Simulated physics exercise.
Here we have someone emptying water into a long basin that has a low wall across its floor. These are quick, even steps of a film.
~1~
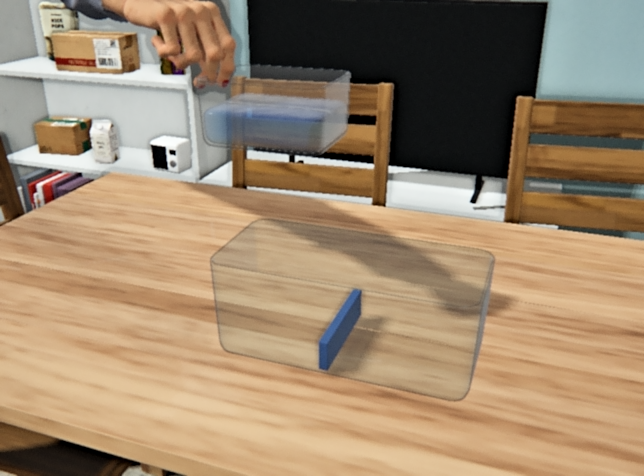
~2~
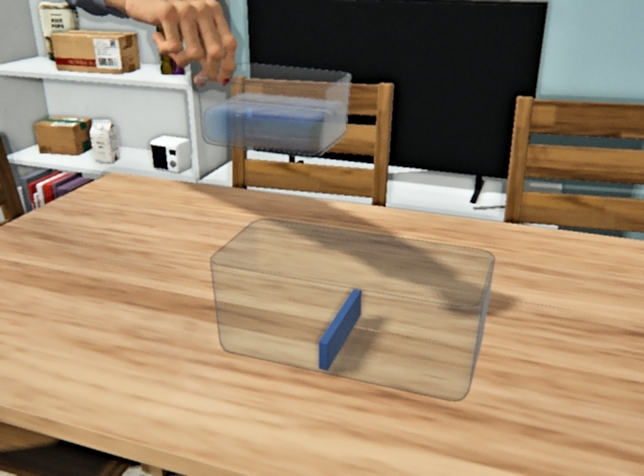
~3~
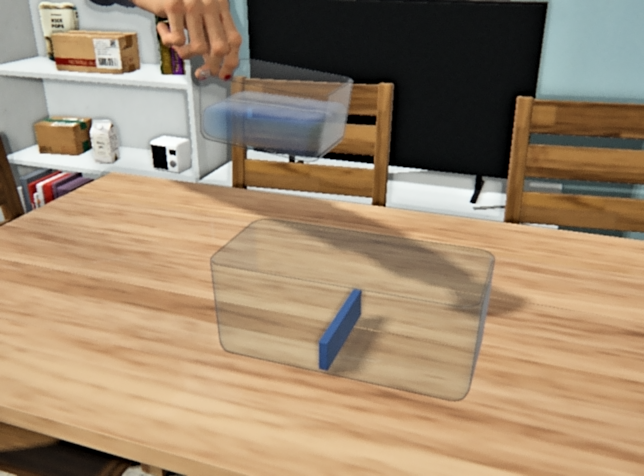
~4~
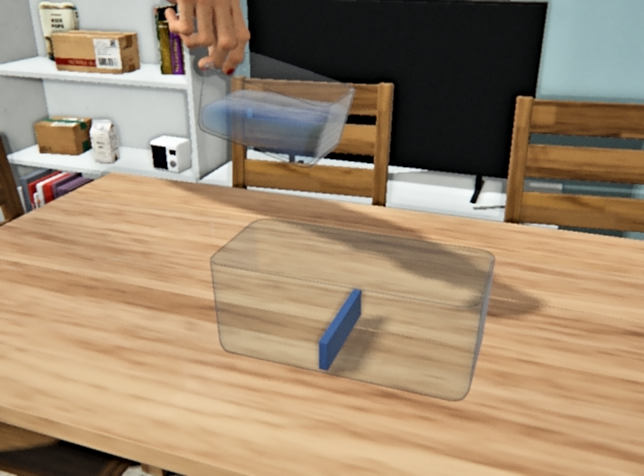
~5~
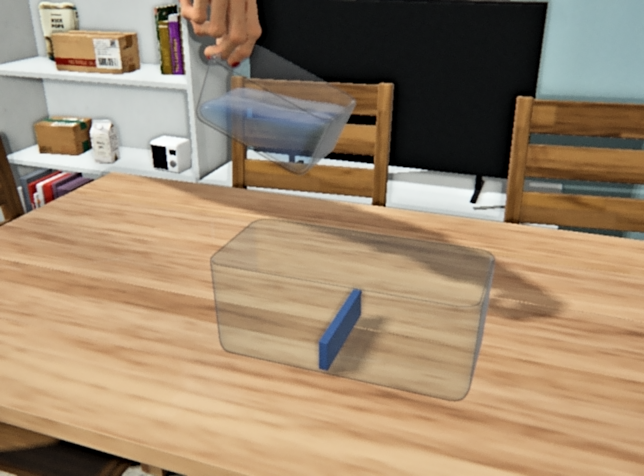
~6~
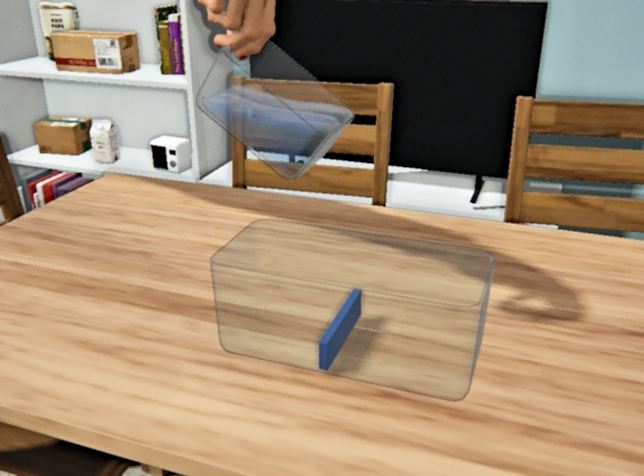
A hand tilting a clear container of blue water steadily down to the right above a long basin with a low blue wall.
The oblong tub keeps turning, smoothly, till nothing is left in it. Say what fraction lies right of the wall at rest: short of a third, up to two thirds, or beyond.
The share right of the wall is over two thirds.
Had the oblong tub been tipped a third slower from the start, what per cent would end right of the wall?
About 90 per cent.
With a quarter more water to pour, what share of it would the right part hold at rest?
Close to 85 per cent.
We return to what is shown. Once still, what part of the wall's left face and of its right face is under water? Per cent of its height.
The left part 10 per cent, the right part 50.
A moment on, the tilt is 86° and 31 per cent is still to pour, 0 is left of the wall and 24 right of it.
Next, the tilt is 96° and 13 per cent is still to pour, 7 is left of the wall and 70 right of it.
Then the tilt is 96° and 3 per cent is still to pour, 10 is left of the wall and 82 right of it.
Later the tilt is 96° and 0 per cent is still to pour, 11 is left of the wall and 85 right of it.
In the end 13 per cent lies left of the wall, 86 right of it and 1 outside.
